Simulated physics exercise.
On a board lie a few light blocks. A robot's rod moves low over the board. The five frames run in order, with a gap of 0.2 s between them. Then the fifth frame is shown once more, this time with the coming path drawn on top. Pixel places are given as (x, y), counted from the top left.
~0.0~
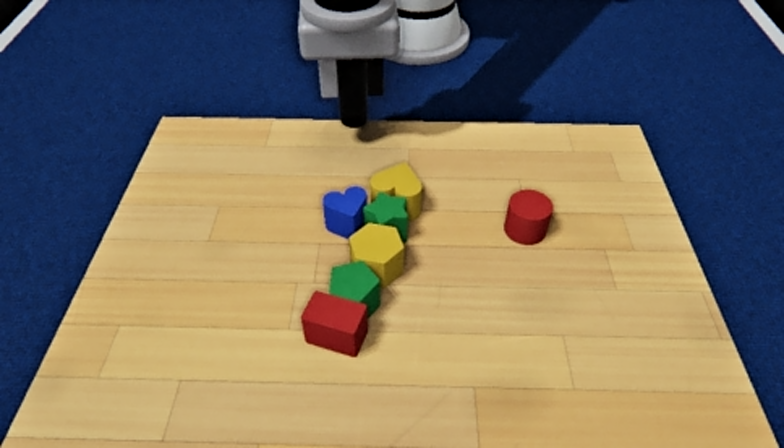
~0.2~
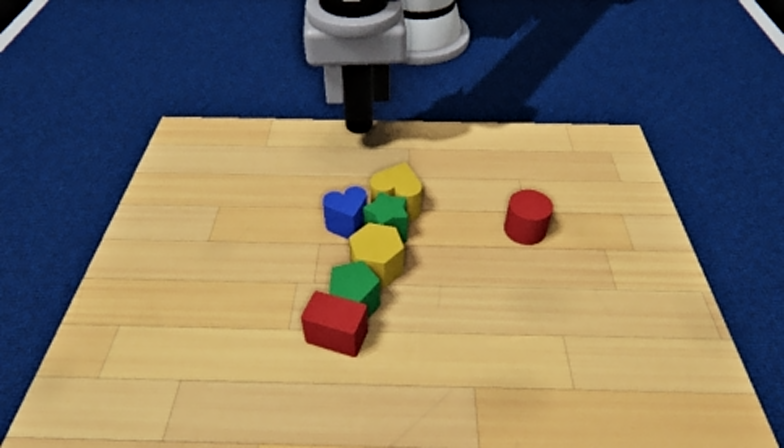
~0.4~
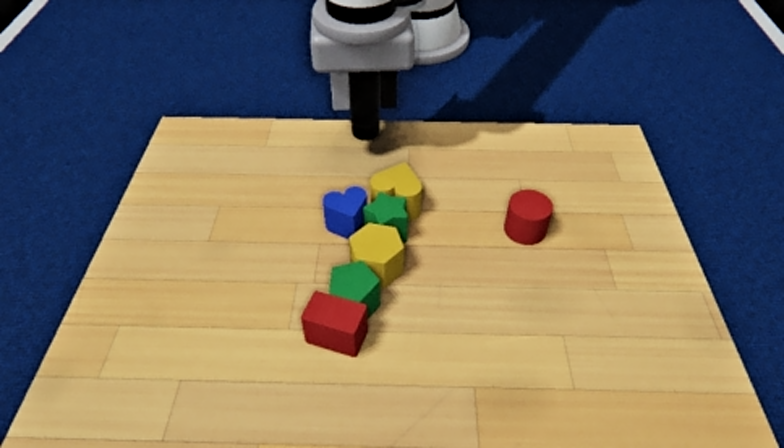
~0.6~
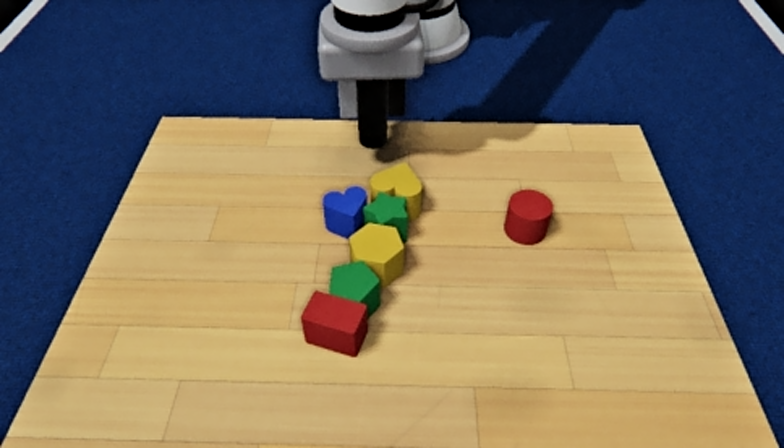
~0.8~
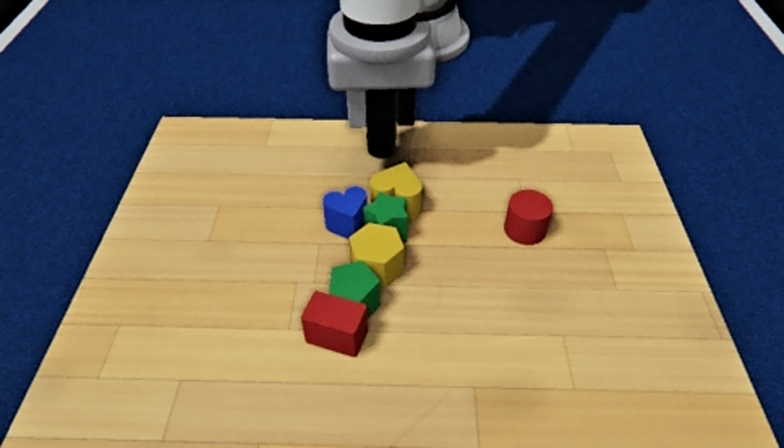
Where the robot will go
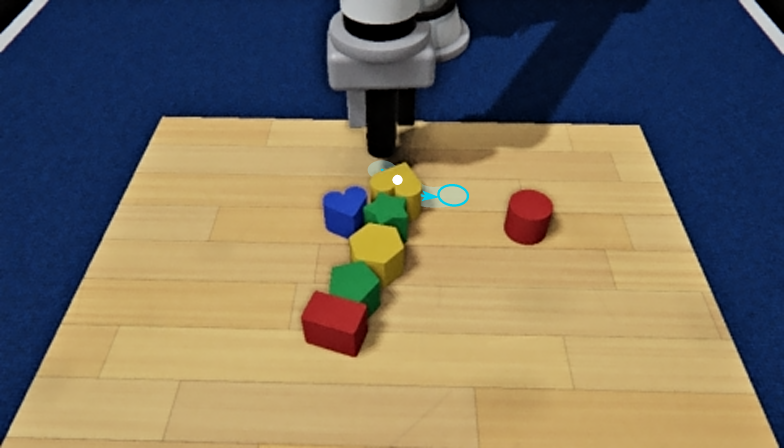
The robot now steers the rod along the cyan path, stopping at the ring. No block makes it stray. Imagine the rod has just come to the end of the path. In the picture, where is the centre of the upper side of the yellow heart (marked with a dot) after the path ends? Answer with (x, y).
At the end it should sit near (419, 193).
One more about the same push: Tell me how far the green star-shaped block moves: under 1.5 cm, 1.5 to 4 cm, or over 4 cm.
Travels under 1.5 cm.
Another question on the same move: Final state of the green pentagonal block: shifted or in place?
The block stays on its spot.
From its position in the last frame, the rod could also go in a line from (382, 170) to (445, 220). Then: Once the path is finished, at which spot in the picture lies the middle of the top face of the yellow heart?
I expect it at (429, 216).
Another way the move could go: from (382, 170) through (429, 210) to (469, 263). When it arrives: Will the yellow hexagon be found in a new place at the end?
Yes, that is how it ends up.
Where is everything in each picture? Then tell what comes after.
Rod's lower end (354, 121); blue heart (346, 200); green pentagonal block (353, 280); yellow hexagon (376, 242); green star-shaped block (388, 207); yellow heart (398, 180), in the first frame.
Rod (359, 127); blocks still, in the second frame.
Rod (366, 133); blocks still, in the third frame.
Rod (373, 141); blocks still, in the fourth frame.
Rod (382, 151); blue heart (346, 200); green pentagonal block (353, 280); yellow hexagon (376, 242); green star-shaped block (388, 207); yellow heart (398, 180), in the fifth frame.
Drawn move, from (382, 170) by way of (401, 184) and (424, 196) to (453, 195); the dot is on the yellow heart.
The first path, step by step. Halfway along, rod (413, 172); yellow hexagon (373, 244); green star-shaped block (386, 212), turned 25° clockwise; yellow heart (409, 189), turned 25° clockwise.
At the end, rod (455, 176); blue heart still; green pentagonal block still; yellow hexagon (373, 244); green star-shaped block (386, 212), turned 35° clockwise; yellow heart (419, 193), turned 45° clockwise.
